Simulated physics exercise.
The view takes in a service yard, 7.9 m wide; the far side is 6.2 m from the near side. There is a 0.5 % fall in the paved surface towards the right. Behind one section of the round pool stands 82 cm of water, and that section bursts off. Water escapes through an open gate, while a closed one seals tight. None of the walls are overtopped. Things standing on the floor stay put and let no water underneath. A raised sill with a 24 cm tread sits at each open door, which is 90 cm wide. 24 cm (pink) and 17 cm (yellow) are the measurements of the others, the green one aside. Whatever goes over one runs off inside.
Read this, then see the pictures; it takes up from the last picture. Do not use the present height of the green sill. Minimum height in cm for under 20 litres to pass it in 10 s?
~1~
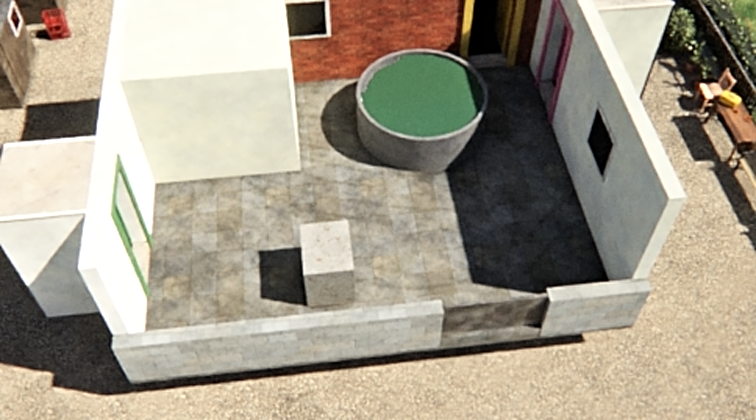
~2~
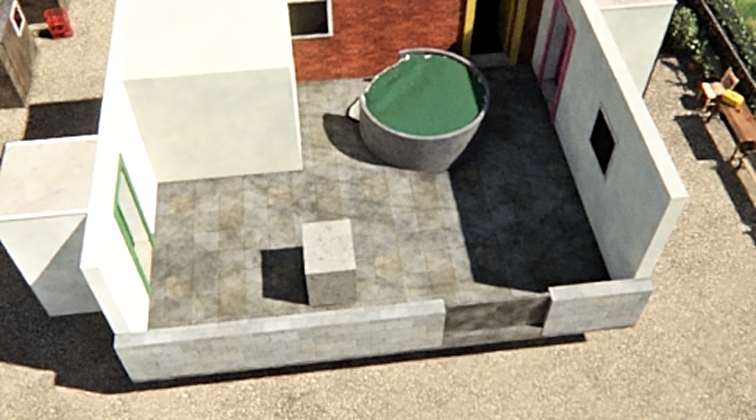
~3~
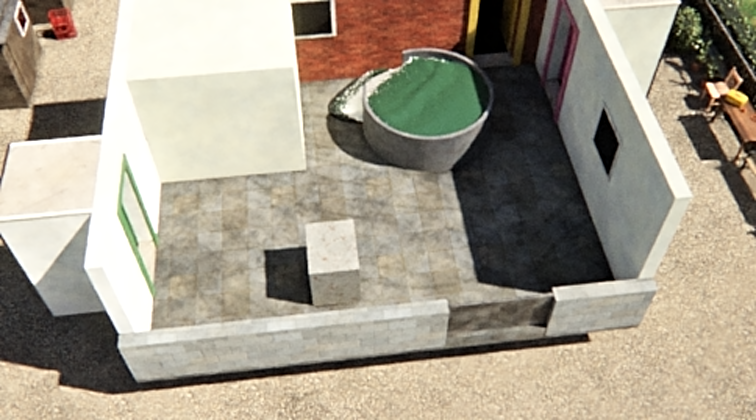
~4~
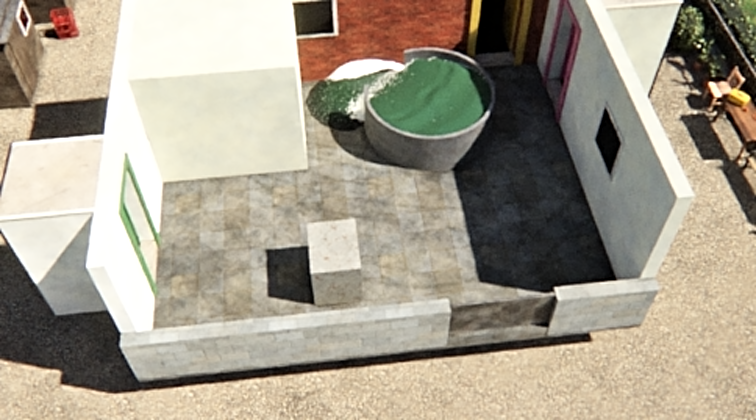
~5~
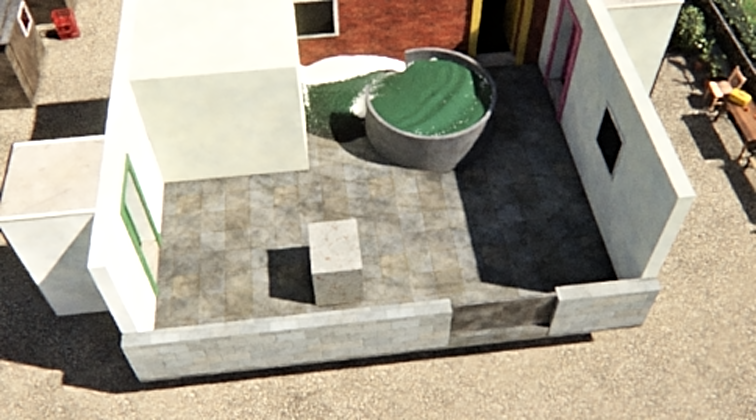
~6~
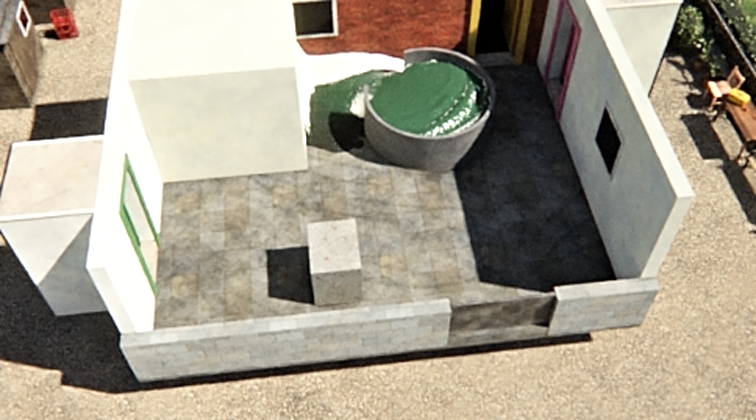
I would say 5.5 cm.
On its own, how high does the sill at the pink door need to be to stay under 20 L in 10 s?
The pink door needs around 11.0 cm.
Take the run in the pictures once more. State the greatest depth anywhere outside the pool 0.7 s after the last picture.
About 78 cm at most.
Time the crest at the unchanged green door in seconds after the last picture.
Approximately 6.5 s.
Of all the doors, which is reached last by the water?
Green.
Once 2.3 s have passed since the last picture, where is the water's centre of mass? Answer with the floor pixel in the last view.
My guess is close to (399, 140).
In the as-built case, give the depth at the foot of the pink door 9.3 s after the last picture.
Roughly 15.5 cm deep.
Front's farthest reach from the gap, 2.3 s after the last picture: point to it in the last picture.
Around pixel (219, 349).
Then, 0.7 s after the last picture water covers 15 % of the floor, deepest (78 cm) near (307, 89); it has not reached the green door.
Then, 2.3 s after the last picture water covers 55 % of the floor, deepest (38 cm) near (383, 77); it has not reached the green door.
Then, 9.3 s after the last picture water covers 100 % of the floor, deepest (18 cm) near (482, 69); 7 cm at the green door, 0 litres in over its 24 cm sill.
At the green door as built, the water peaked near 9 cm, 6.3 s after the last picture.
Run again over the same 10 s with other heights there, 30 litres in over 4.5 cm, 9 litres over 6.5 cm. The limit of 20 litres is kept from about 5.5 cm up.
